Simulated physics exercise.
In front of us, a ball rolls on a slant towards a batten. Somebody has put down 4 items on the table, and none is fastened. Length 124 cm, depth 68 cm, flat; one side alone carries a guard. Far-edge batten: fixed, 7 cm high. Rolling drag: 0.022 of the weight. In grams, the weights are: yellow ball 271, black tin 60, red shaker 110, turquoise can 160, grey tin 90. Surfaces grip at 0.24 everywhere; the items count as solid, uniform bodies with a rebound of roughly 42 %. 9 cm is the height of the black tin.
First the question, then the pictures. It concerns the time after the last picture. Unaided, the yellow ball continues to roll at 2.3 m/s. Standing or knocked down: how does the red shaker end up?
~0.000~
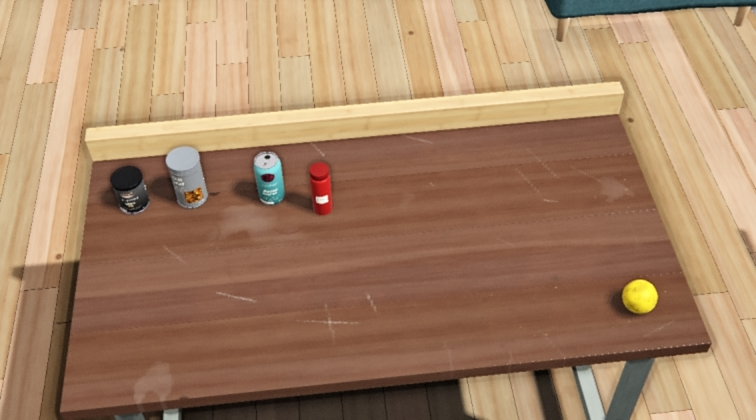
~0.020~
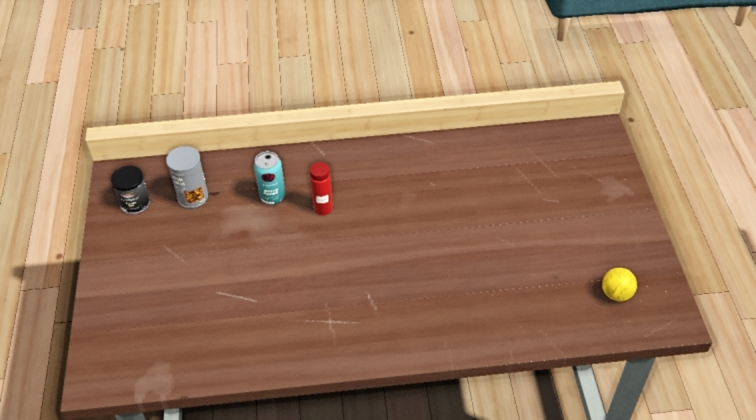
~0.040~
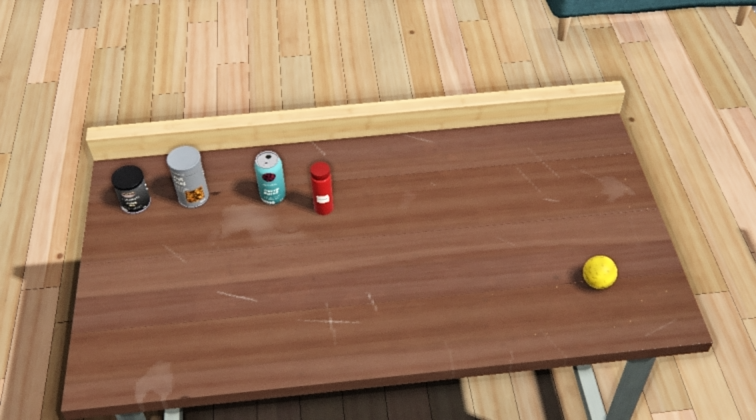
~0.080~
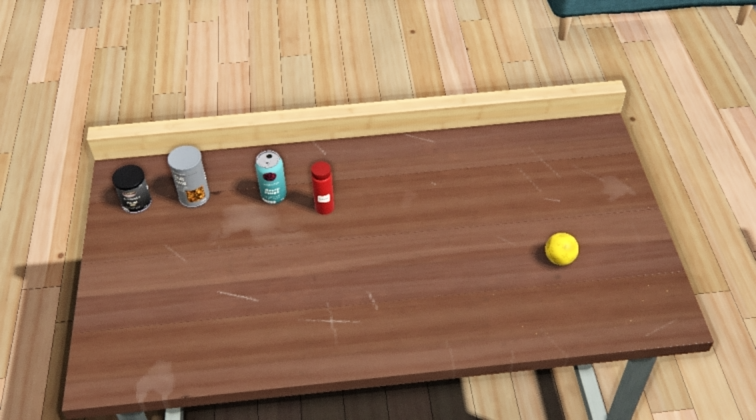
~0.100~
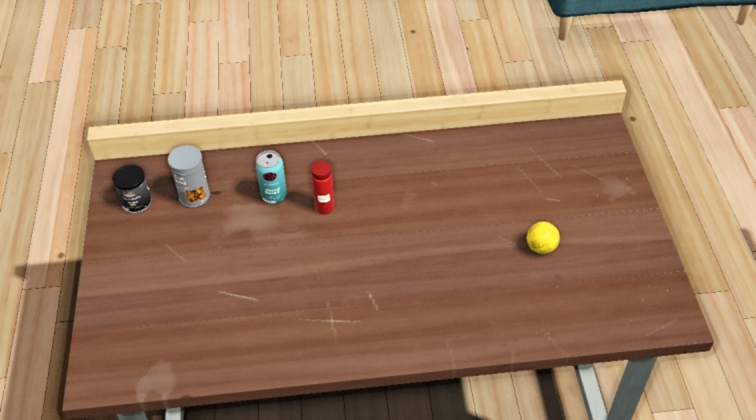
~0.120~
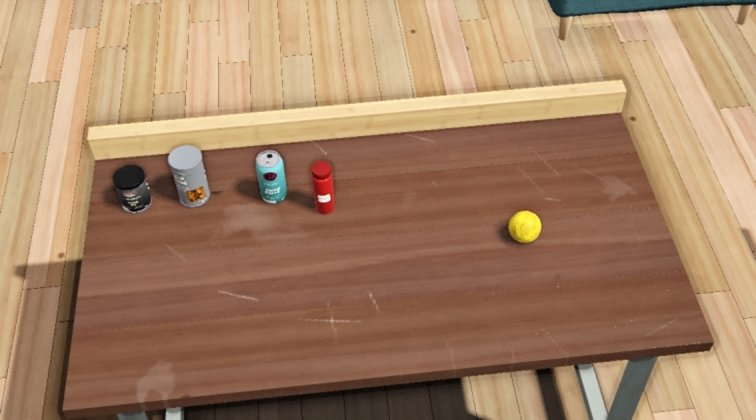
Standing.
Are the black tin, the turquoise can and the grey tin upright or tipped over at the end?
Final state - black tin: Remains on its base; turquoise can: Goes over; grey tin: Remains on its base.
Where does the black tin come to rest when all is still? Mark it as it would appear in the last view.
It finishes around (95, 200).
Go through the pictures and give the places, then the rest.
Yellow ball (640, 297); red shaker (321, 189), in the first frame.
Yellow ball (619, 285); grey tin (188, 178), in the second frame.
Yellow ball (600, 273); turquoise can (270, 179), in the third frame.
Yellow ball (562, 249); black tin (132, 189), in the fourth frame.
Yellow ball (543, 238); grey tin (190, 177), in the fifth frame.
Yellow ball (525, 227); red shaker (323, 188), in the sixth frame.
Around 0.52 s, yellow ball near (266, 174); turquoise can at 20° to upright.
Around 0.82 s, yellow ball near (166, 177); turquoise can on its side; grey tin shifted 10 cm; black tin shifted 3 cm.
Around 1.32 s, yellow ball near (69, 203); turquoise can on its side; grey tin shifted 12 cm; black tin shifted 8 cm.
Finally (1.7 s), on their side or leaning hard on the table, turquoise can; not toppled but over 4 cm from the start, black tin and grey tin; red shaker still in place (within 4 cm). Final places as that camera would see them, red shaker near (323, 188).
